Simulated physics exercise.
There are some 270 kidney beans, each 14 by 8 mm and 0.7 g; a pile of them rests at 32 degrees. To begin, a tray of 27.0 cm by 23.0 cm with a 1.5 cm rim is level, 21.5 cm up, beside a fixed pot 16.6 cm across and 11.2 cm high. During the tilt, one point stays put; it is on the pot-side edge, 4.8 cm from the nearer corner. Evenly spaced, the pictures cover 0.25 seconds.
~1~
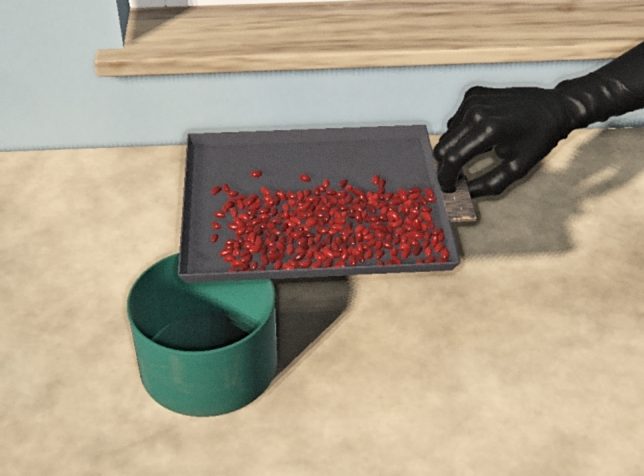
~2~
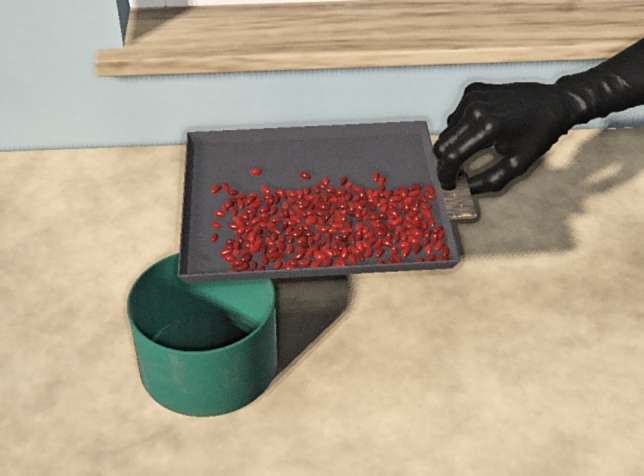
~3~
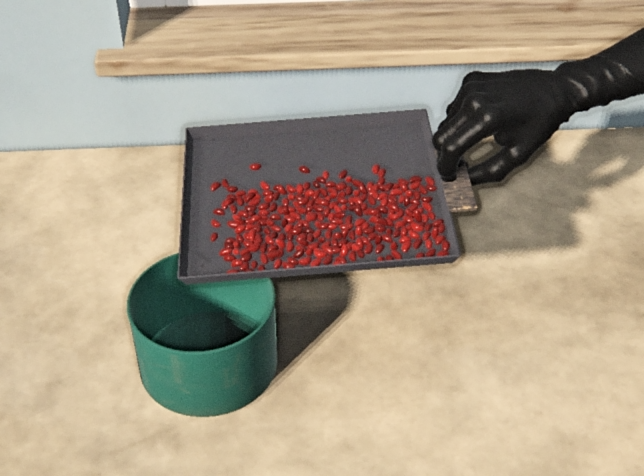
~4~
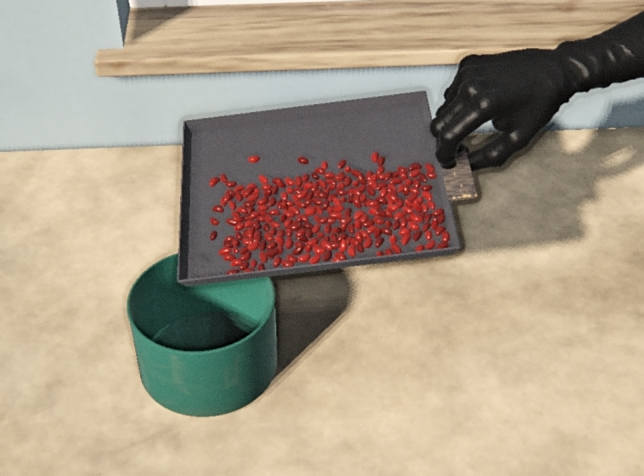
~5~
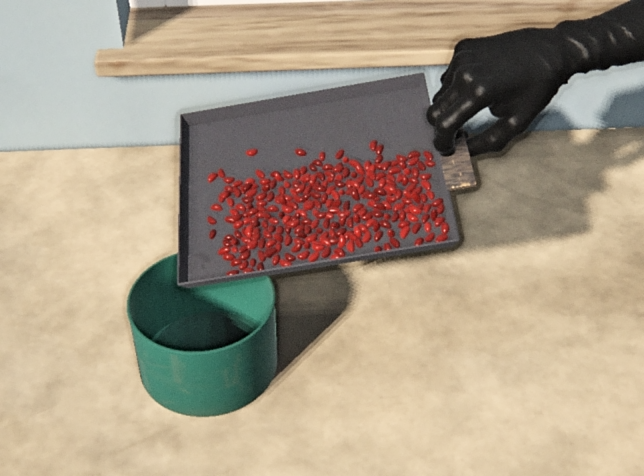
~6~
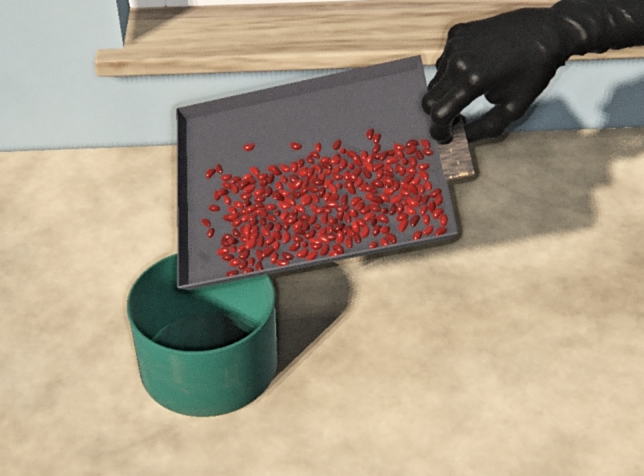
A black-gloved hand steadily raises the handle side of a tray of red beans.
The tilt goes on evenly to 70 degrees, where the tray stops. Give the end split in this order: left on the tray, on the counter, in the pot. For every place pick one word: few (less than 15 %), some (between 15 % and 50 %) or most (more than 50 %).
Left on the tray gets few, counter gets most, pot gets few.
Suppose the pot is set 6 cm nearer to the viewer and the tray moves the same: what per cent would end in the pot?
I'd say some 90 per cent would end up there.
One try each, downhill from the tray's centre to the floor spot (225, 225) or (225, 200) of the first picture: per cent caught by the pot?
That would be close to 20 per cent, then close to 25 per cent.
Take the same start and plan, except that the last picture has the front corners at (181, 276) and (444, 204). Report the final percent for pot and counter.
Pot 25; counter 70.
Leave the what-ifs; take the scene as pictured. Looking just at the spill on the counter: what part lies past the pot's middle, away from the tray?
Roughly 90 percent of the spill.
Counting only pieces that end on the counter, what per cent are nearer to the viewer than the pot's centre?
Share: Some 100 %.
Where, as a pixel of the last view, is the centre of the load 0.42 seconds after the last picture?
Load centre, approx.: (227, 261) px.
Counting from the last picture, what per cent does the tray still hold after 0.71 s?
I'd put it at roughly 10 per cent.
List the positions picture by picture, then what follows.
Tray tilt 0 degrees, front corners at (185, 271) and (453, 259); middle of the pieces at (332, 222); pot at (201, 298), in the first frame.
Tray tilt 1 degrees, front corners at (185, 272) and (453, 257); middle of the pieces at (332, 221), in the second frame.
Tray tilt 4 degrees, front corners at (184, 273) and (453, 252), lowest corner left front; middle of the pieces at (332, 216), in the third frame.
Tray tilt 9 degrees, front corners at (184, 276) and (453, 244), lowest corner left front; middle of the pieces at (331, 209), in the fourth frame.
Tray tilt 14 degrees, front corners at (184, 279) and (452, 236), lowest corner left front; middle of the pieces at (329, 202), in the fifth frame.
Tray tilt 19 degrees, front corners at (184, 281) and (450, 229), lowest corner left front; middle of the pieces at (327, 196); pot at (201, 298), in the sixth frame.
Then, 0.25 s after the last picture, tilt 44 degrees; the tray holds 100 %, the pot 0 %.
Then, 0.42 s after the last picture, tilt 62 degrees; the tray holds 85 %, the pot 0 %.
Then, 0.71 s after the last picture, tilt 70 degrees; the tray holds 10 %, the pot 5 %.
In the end, tray 0 %, counter 90 %, pot 5 %.
